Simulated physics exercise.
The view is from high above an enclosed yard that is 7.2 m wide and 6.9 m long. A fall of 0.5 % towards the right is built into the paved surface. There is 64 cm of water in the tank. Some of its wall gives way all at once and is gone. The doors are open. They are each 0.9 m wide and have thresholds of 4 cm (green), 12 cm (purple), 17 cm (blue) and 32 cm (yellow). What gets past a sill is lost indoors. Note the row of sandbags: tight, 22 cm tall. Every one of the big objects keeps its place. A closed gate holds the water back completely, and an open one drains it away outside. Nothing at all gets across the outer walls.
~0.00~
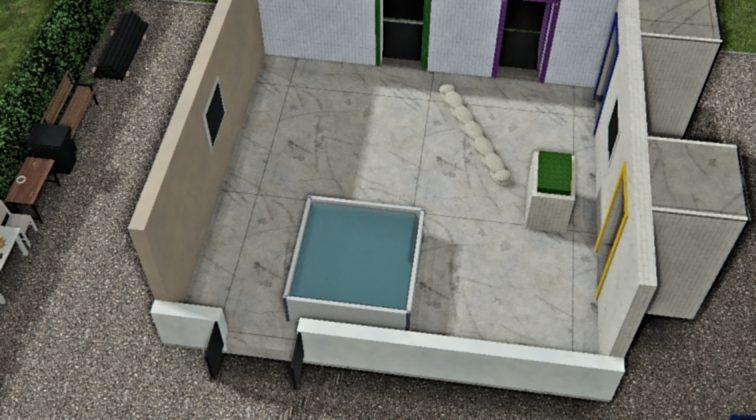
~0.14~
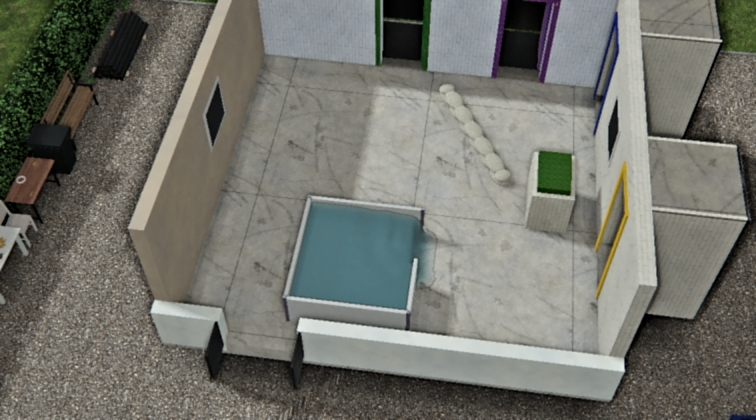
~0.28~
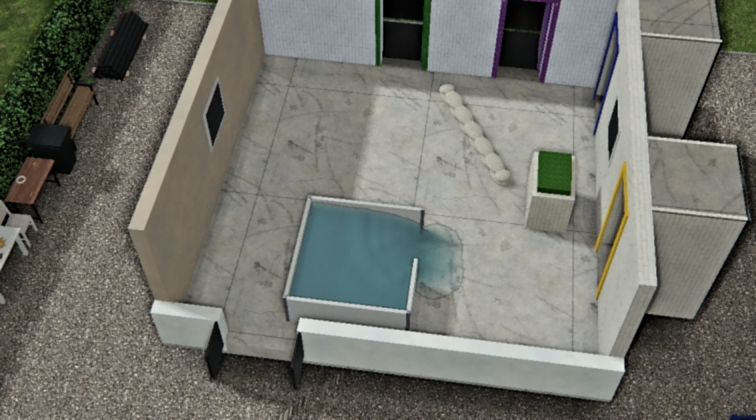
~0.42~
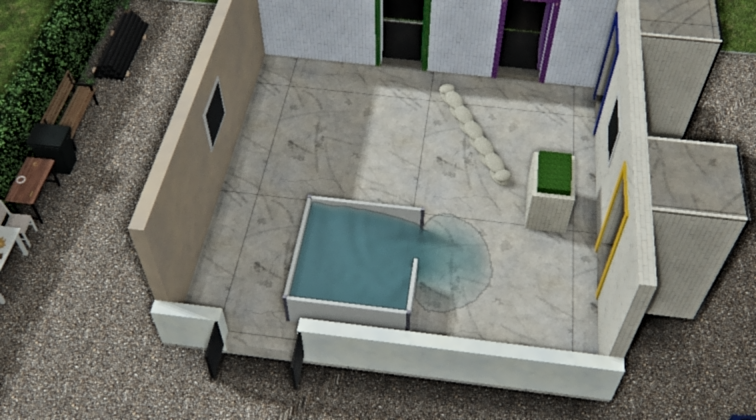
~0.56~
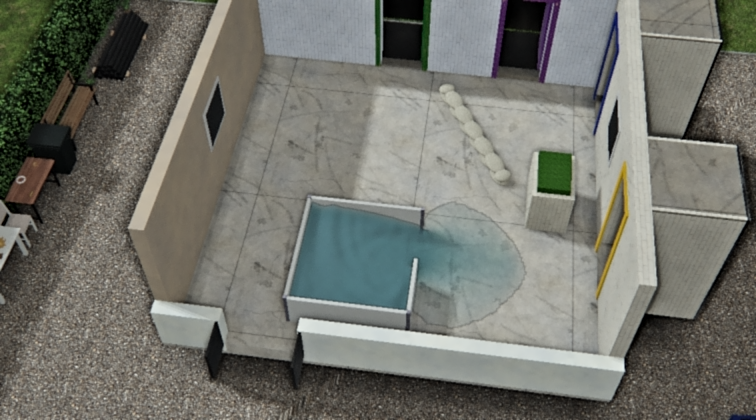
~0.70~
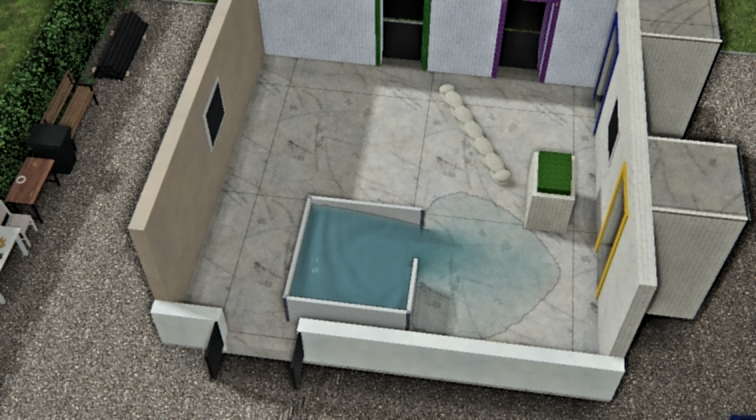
The footage shows a walled, paved yard with a square tank of still water; part of the tank's right side disappears, and water pours through the gap, spreading rightward across the floor in a widening, thinning sheet.
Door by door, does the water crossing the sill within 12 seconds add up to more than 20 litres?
As I see it, at the green door the water let in will remain short of the limit; at the purple door the water let in will remain short of the limit; at the blue door the water let in will remain short of the limit; at the yellow door the water let in will remain short of the limit.
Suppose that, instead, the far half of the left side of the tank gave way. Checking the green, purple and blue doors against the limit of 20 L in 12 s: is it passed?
Here's how it goes: Green exceeds it, purple falls short, blue falls short.
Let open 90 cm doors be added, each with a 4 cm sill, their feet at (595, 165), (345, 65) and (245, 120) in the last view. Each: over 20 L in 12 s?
Check each in turn: The first succeeds, the second fails, the third fails.
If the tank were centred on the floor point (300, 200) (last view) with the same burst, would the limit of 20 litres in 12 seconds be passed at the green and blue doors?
Green gets more than that, blue gets no more than that.
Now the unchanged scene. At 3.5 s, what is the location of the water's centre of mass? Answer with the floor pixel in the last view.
Its balance point lies near (464, 255).
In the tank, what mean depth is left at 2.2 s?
About 35 cm.
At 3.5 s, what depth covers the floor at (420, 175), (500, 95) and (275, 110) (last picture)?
Close to 1, 2 and 0 centimetres.
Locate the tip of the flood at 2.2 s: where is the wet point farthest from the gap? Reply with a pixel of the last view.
That lands around (590, 144) in the last picture.
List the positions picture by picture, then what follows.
The tank at (357, 254) is whole and still, 64 cm deep, in the first frame.
The front is at (424, 286), 0.6 m from the gap at (417, 251); 0.2 m2 of floor is under water; 64 cm left at the back of the tank, in the second frame.
Water pours out at (417, 252) and has run 0.9 m, to (451, 289); typically 10 cm deep outside, 64 cm at the tank's back, in the third frame.
Water pours out at (417, 252) and has run 1.3 m, to (486, 279); typically 7 cm deep outside, 64 cm at the tank's back, in the fourth frame.
The front is at (520, 277), 1.9 m from the gap at (417, 252); 3.3 m2 of floor is under water; 61 cm left at the back of the tank, in the fifth frame.
The front is at (554, 268), 2.5 m from the gap at (417, 252); 4.9 m2 of floor is under water; 54 cm left at the back of the tank, in the sixth frame.
After 1.4 s water covers 20 % of the floor and is deepest (37 cm) near (591, 245); green door not reached, purple door not reached, blue door not reached, yellow door 26 cm at the sill, 0 L in.
After 2.2 s water covers 30 % of the floor and is deepest (35 cm) near (591, 237); green door not reached, purple door not reached, blue door not reached, yellow door 31 cm at the sill, 0 L in.
After 3.5 s water covers 40 % of the floor and is deepest (26 cm) near (581, 93); green door not reached, purple door 8 cm at the sill, 0 L in, blue door 6 cm at the sill, 0 L in, yellow door 20 cm at the sill, 0 L in.
After 7.0 s water covers 60 % of the floor and is deepest (15 cm) near (421, 336); green door 3 cm at the sill, 1 L in, purple door 10 cm at the sill, 1 L in, blue door 11 cm at the sill, 0 L in, yellow door 14 cm at the sill, 0 L in.
After 12.0 s water covers 90 % of the floor and is deepest (12 cm) near (590, 214); green door 3 cm at the sill, 1 L in, purple door 9 cm at the sill, 1 L in, blue door 10 cm at the sill, 0 L in, yellow door 9 cm at the sill, 0 L in.
